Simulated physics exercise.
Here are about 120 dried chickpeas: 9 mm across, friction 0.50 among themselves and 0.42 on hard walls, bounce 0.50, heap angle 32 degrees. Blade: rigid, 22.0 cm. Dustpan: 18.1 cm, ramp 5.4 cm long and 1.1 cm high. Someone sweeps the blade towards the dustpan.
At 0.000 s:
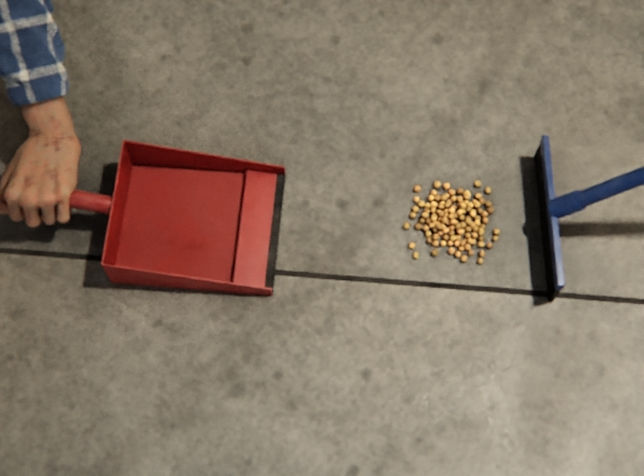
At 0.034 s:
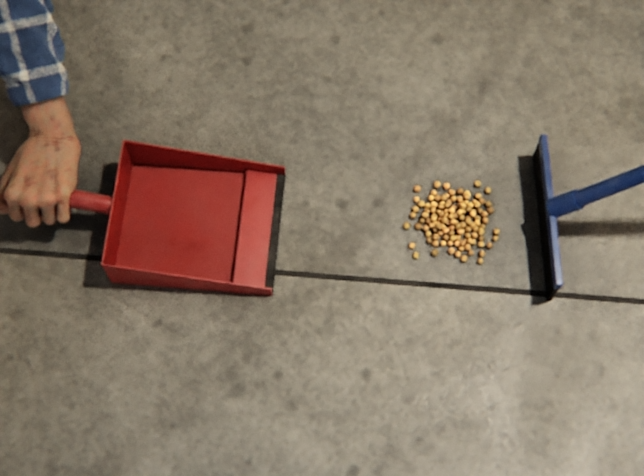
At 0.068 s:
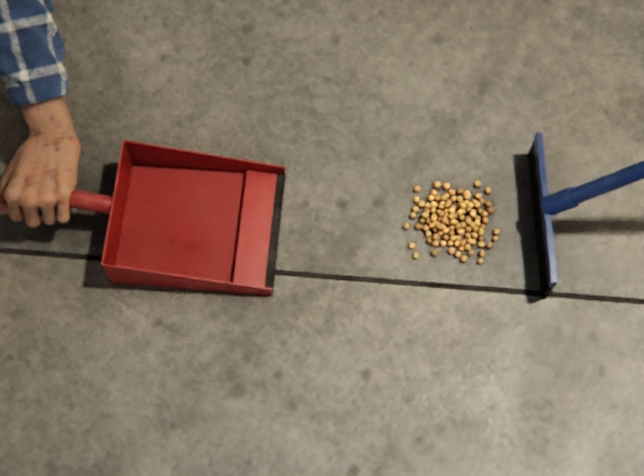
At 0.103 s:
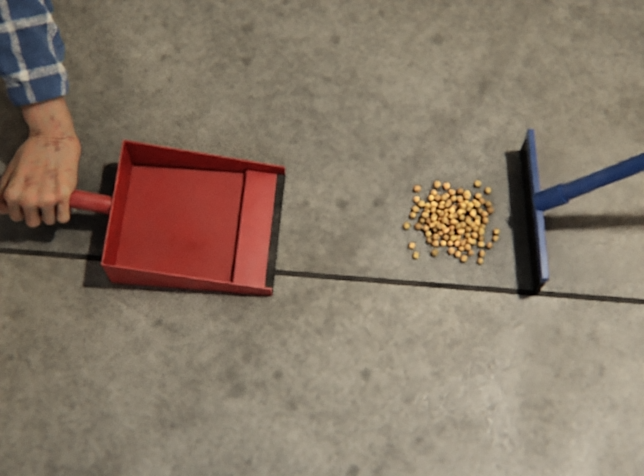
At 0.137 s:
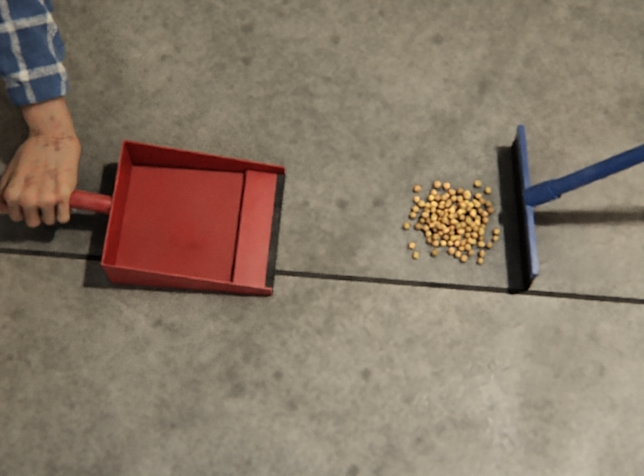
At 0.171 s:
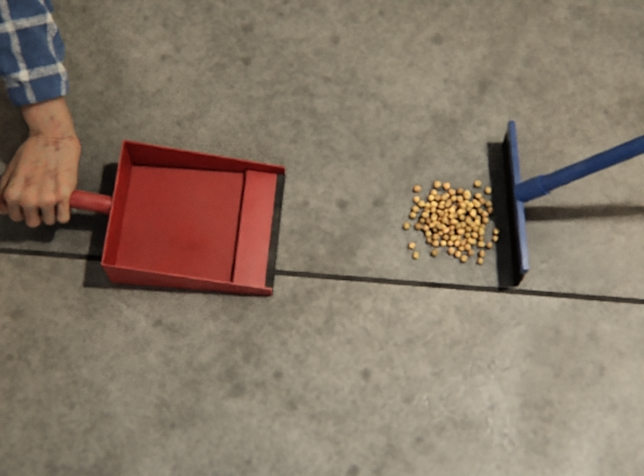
A hand holds a red dustpan still while a blue blade moves left toward scattered chickpeas.
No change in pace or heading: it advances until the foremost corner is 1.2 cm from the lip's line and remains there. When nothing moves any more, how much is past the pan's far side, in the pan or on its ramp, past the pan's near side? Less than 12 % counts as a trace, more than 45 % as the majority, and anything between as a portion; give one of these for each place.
Far side - a portion, pan - a trace, near side - a trace.
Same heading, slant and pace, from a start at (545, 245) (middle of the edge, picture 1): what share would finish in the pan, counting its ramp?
Estimate: ~ 5 %.
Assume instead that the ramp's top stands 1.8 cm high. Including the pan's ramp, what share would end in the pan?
I'd expect close to 0 per cent.
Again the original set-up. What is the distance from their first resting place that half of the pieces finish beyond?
I'd say close to 22 cm.
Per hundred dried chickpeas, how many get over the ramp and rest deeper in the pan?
About 0 per cent.
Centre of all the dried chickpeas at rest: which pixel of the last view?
Estimated resting centre: Around (296, 190).
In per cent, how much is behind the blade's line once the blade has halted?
Around 40 per cent.
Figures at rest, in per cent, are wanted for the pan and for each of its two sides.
Far side - 40; pan - 0; near side - 0.
Then, at 0.54 s, middle of the blade 18 cm from the lip; 0 % over the lip, far side 25 %, near side 0 %.
After 0.79 s, middle of the blade 8 cm from the lip; 0 % over the lip, far side 35 %, near side 0 %.
Then, at 1.15 s, middle of the blade 2 cm from the lip; 0 % over the lip, far side 40 %, near side 0 %.
At rest (1.5 s), far side 40 %, pan 0 %, near side 0 %, in front of the lip or behind the blade 60 %.
